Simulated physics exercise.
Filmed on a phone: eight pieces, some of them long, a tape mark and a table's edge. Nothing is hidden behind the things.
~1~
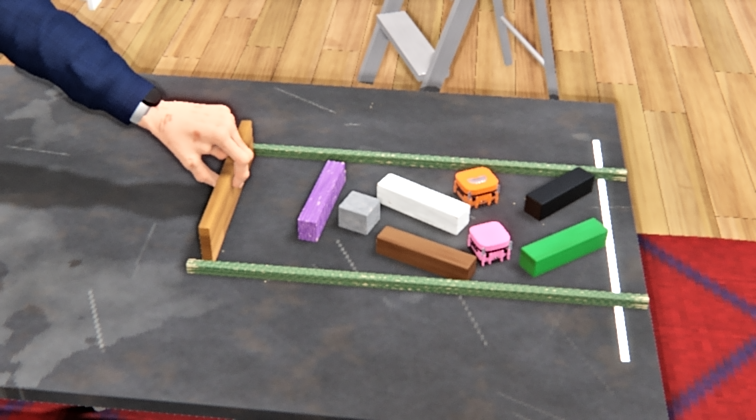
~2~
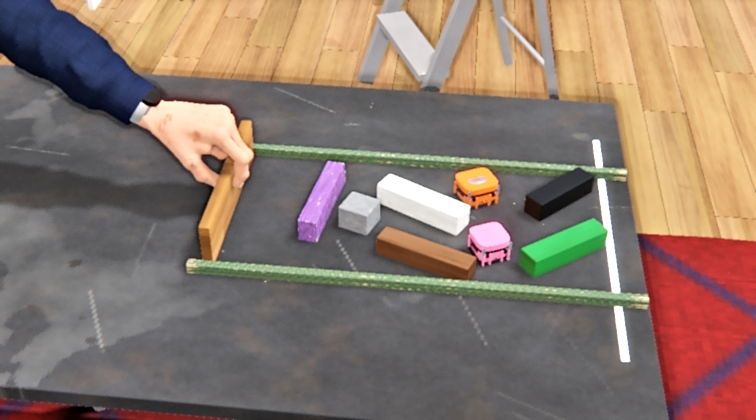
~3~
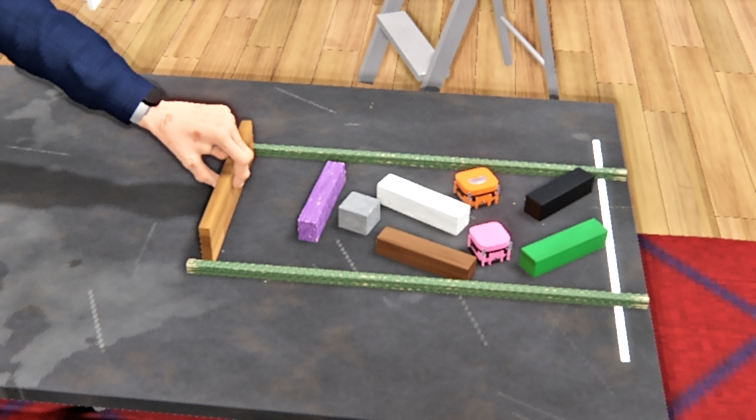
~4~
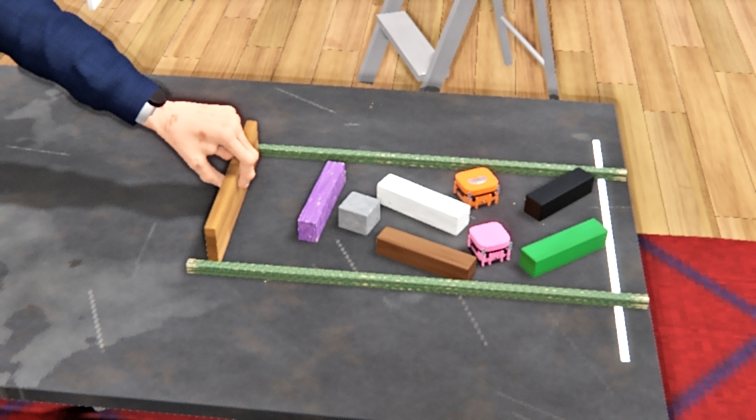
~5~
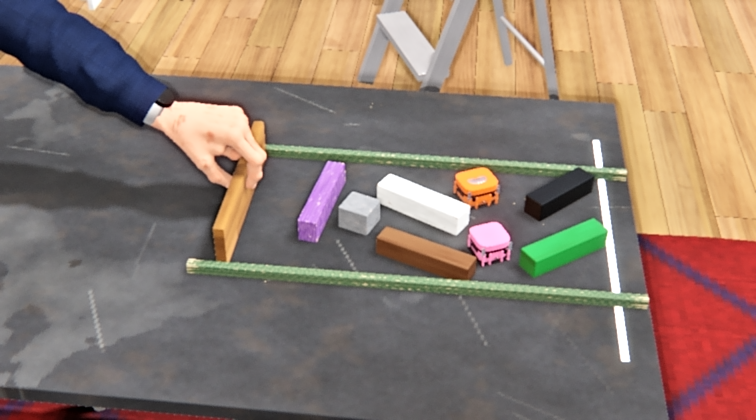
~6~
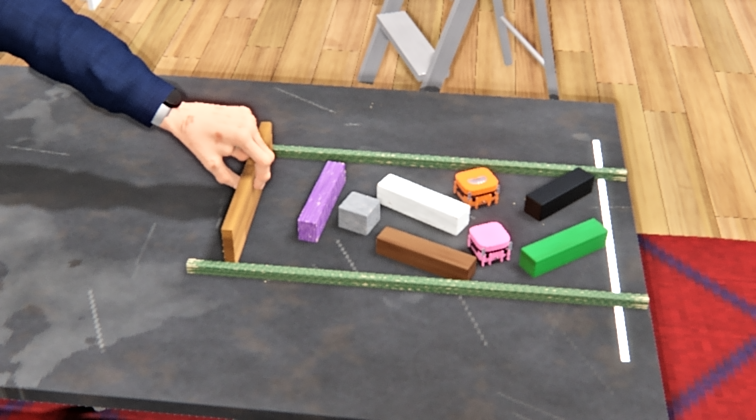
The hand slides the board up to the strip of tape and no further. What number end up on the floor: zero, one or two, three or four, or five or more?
The number that fall off is five or more.
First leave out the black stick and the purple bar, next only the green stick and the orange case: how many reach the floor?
First 4, then 5.
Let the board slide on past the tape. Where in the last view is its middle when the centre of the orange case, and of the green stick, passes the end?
About (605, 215), and (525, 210) for the other.
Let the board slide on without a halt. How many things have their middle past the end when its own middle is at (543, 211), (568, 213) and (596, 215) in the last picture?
Place by place, 1, 2 and 5.
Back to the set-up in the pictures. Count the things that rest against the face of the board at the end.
The number is 1.
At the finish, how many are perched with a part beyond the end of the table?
It comes to 0.
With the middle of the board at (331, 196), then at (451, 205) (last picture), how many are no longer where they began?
At the one place 2, at the other 7.
Soon after, none off yet; green stick at rest near (564, 247); black stick at rest near (559, 194); pink case at rest near (491, 246).
In the end, the number that fall off is five or more; gone, grey block, white bar, brown stick, orange case, pink case, black stick and green stick.
